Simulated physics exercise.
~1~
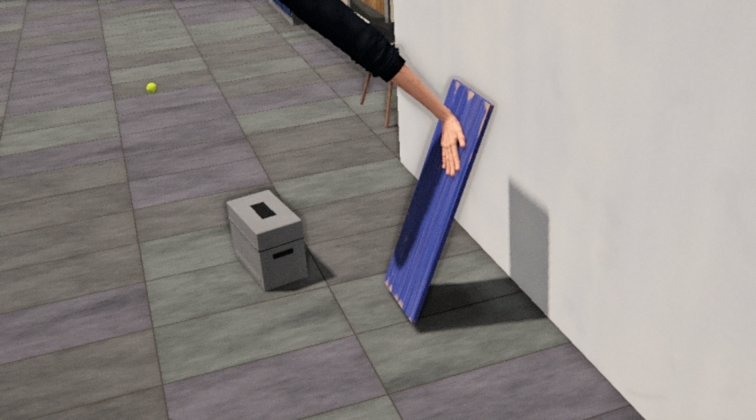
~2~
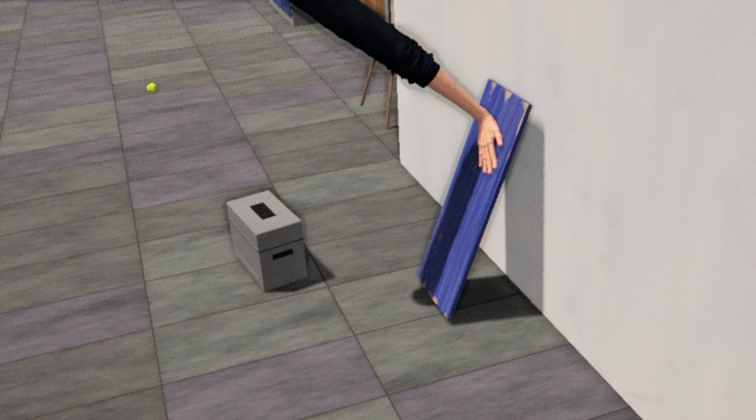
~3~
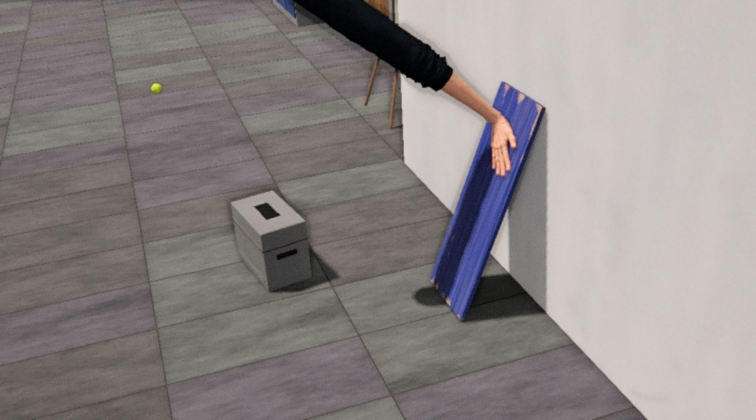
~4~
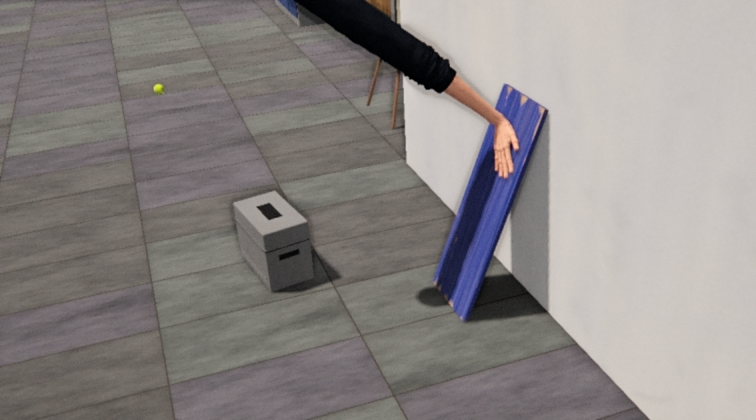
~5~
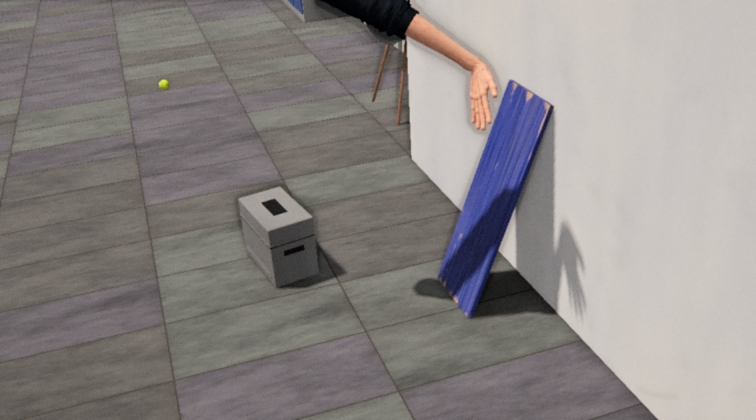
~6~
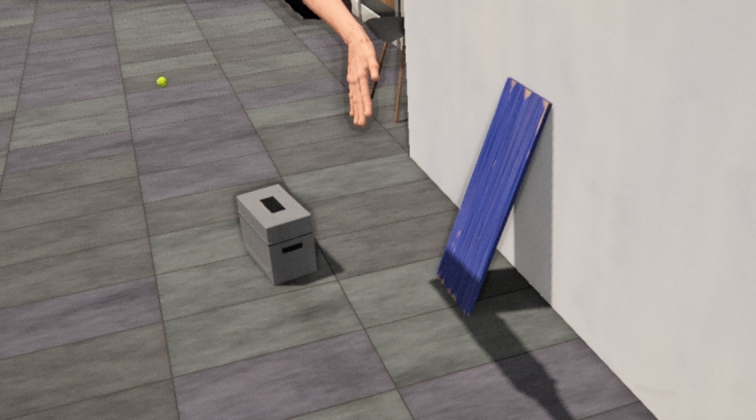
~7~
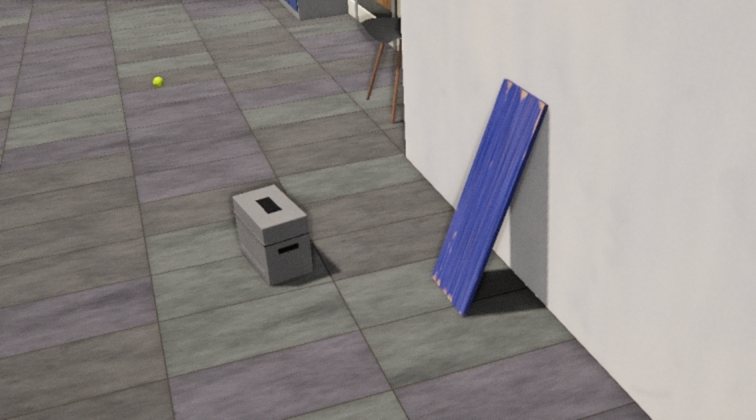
On a grey tiled floor beside a white wall, a hand moved a blue board a little to the right and leaned it against the wall, then let go and drew away, and the board stayed propped up near a grey box.
